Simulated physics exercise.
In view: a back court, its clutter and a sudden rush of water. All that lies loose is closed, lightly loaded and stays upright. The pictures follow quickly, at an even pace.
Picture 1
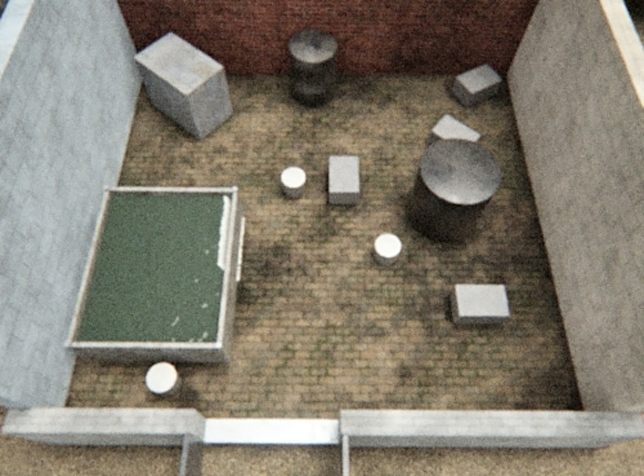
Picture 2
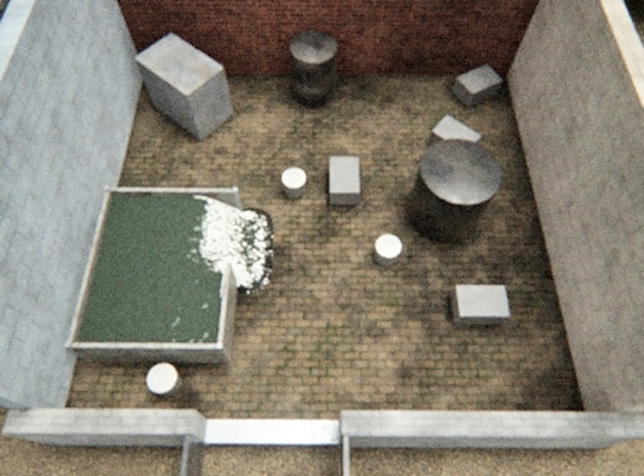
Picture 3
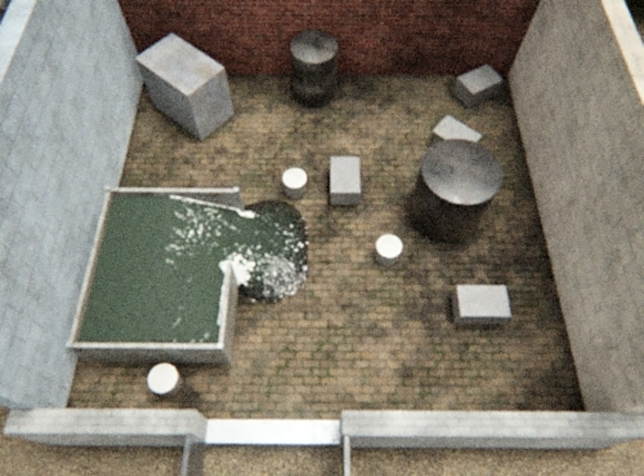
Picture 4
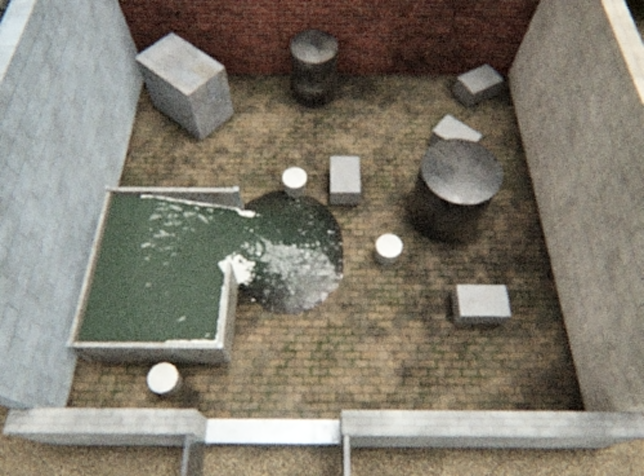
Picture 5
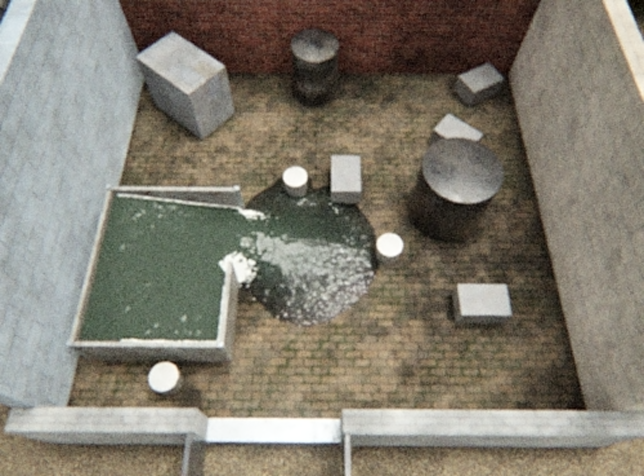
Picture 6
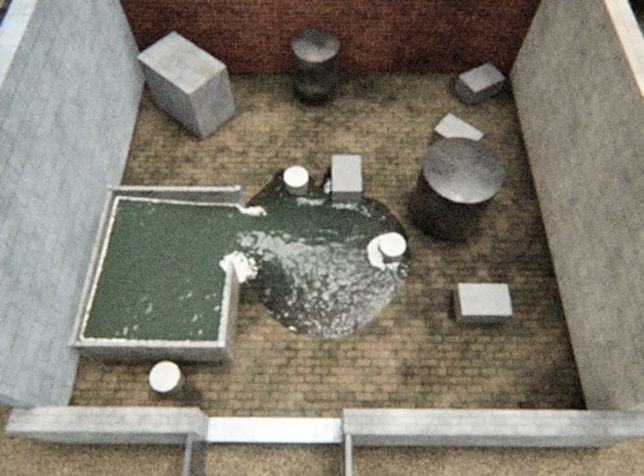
Walled back court with brick paving, green water bursting from a tank at left and spreading rightward around motionless blocks and cylinders.
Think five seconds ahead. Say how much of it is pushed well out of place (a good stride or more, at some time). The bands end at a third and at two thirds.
That comes to two thirds or above.
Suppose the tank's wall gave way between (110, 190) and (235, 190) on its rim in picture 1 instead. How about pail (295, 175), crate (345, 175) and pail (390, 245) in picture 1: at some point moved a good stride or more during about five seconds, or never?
In turn: That far or more, shifted that much, under that.
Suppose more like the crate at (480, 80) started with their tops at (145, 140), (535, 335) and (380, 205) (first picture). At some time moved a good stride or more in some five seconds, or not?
One after the other: Under that, shifted that much, swept aside.
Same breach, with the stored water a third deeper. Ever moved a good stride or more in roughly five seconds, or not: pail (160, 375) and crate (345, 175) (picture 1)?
In that order: Under that, that far or more.
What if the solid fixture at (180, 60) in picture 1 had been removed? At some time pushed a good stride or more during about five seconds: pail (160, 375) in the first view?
Answer: Short of that.
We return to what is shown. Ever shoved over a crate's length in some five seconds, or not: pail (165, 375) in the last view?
Verdict: Never so far.
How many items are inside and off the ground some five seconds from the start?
I count 5.
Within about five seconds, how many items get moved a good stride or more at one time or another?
I count 5.
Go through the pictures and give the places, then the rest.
In the first picture, a pail at (388, 245), on the bottom; a crate at (344, 174) rests on the ground; 0 of 7 have shifted.
In the second picture, a pail at (388, 246), on the bottom; a crate at (344, 174), on the bottom; 0 of 7 have shifted.
In the third picture, a pail at (389, 246) rests on the ground; a crate at (345, 174) rests on the ground; 0 of 7 have shifted.
In the fourth picture, a pail at (389, 245), on the bottom; a crate at (345, 174), on the bottom; 0 of 7 have shifted.
In the fifth picture, a pail at (390, 244) rests on the ground; a crate at (346, 173) rests on the ground; 0 of 7 have shifted.
In the sixth picture, a pail at (393, 244) rests on the ground; a crate at (347, 173), on the bottom; 0 of 7 have shifted.
A moment on, 0 of 7 are well off their spots; 0 afloat.
Next, 4 of 7 are well off their spots; 1 afloat.
Later, 5 of 7 are well off their spots; 5 afloat.
In the end, 5 of 7 are well off their spots, and 5 have been at some point; 5 afloat.
